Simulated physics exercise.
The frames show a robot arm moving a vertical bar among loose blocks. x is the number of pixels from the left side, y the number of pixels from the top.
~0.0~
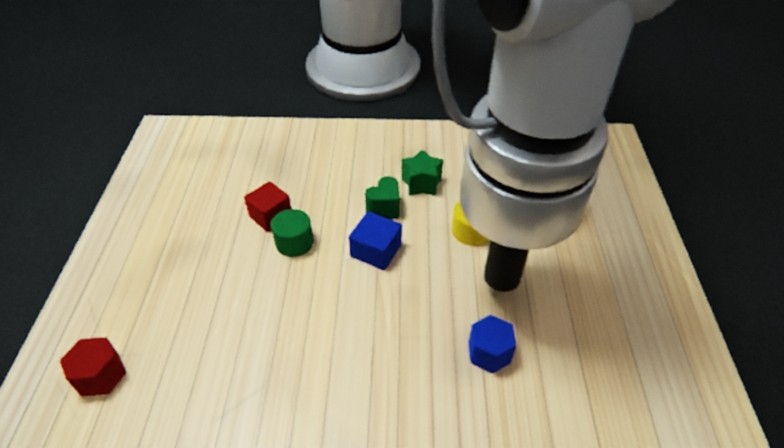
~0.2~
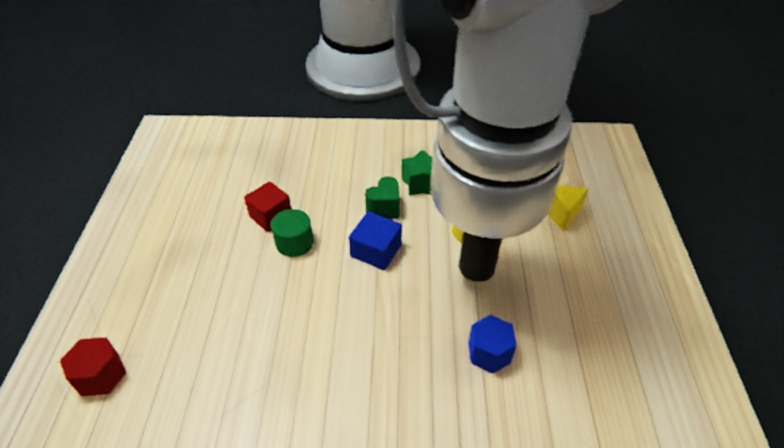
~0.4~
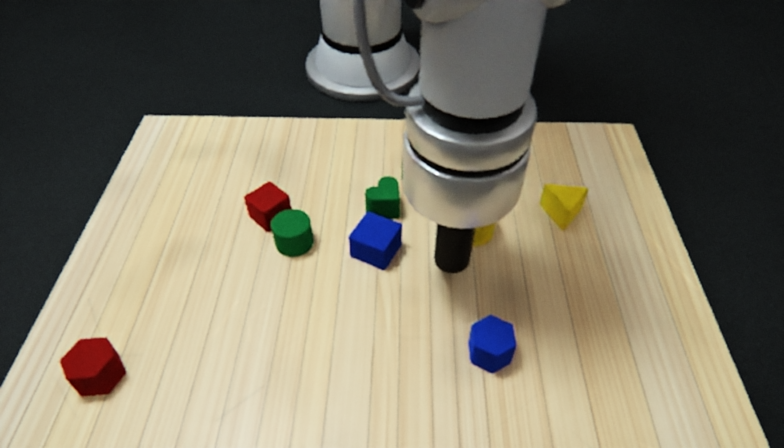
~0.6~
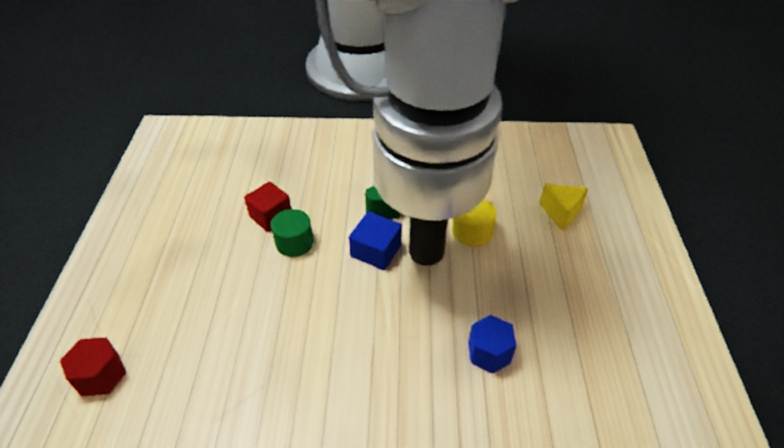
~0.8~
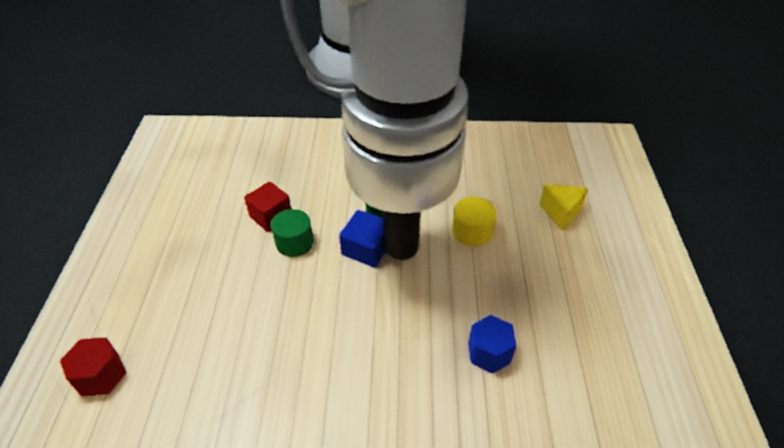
To begin with, a robot arm holds a dark vertical bar above the blue hexagonal block, to the right of scattered red, green, blue and yellow blocks on a wooden board. The arm moves steadily left, uncovering yellow blocks behind it, and then the bar nudges the blue four-sided block slightly left.
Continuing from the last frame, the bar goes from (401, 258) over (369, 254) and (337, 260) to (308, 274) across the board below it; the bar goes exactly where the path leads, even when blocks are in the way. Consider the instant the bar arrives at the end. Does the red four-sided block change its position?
It seems so.
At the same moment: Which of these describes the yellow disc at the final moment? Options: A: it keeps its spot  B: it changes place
My answer is option A.
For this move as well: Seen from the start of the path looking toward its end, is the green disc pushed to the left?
Short answer: No.
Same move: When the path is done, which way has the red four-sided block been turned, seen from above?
My answer: Clockwise.
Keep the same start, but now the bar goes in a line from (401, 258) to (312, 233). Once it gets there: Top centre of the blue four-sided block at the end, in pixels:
My prediction: (271, 216).
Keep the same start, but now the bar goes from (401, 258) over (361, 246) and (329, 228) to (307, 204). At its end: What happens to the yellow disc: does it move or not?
Its place stays the same.
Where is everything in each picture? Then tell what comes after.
The first picture shows tip of the bar (502, 277), middles of tops, red four-sided block (266, 196), green disc (290, 222), blue four-sided block (376, 230), green heart-shaped block (384, 189), yellow disc hidden.
The second picture shows bar (477, 268), nothing pushed.
The third picture shows bar (452, 259), nothing pushed.
The fourth picture shows bar (427, 252), nothing pushed.
The fifth picture shows bar (402, 246), red four-sided block (266, 196), green disc (290, 222), blue four-sided block (366, 228), green heart-shaped block hidden, yellow disc (476, 210).
On the path given first. Halfway along, bar (352, 245); green disc (273, 221); blue four-sided block (319, 222).
At the end, bar (306, 262); red four-sided block (258, 192), turned 40° clockwise; green disc (244, 219); blue four-sided block (282, 232), turned 20° clockwise; green heart-shaped block unmoved; yellow disc unmoved.
